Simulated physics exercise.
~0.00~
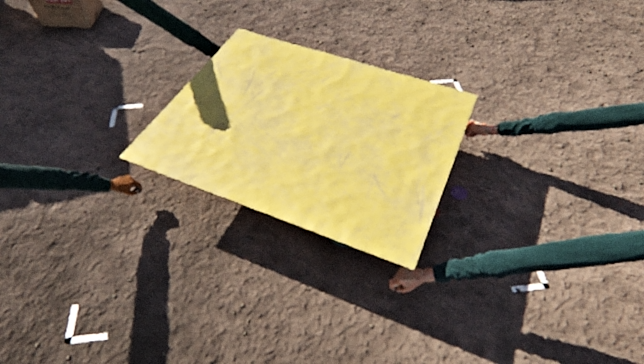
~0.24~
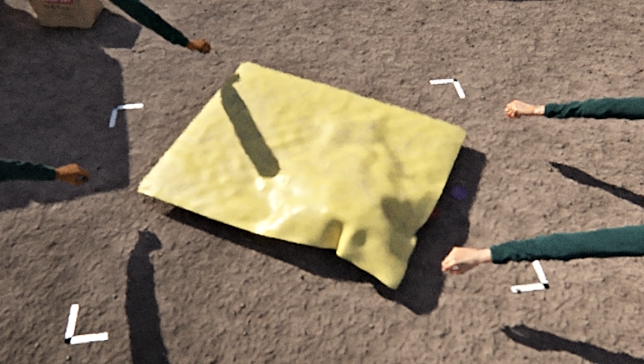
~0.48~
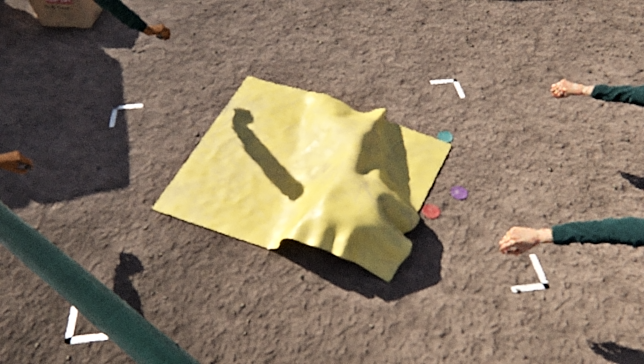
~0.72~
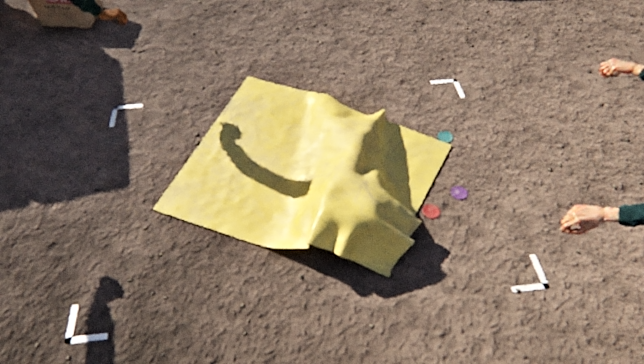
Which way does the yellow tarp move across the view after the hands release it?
It moves down the view as it drops and settles over the hidden shapes.
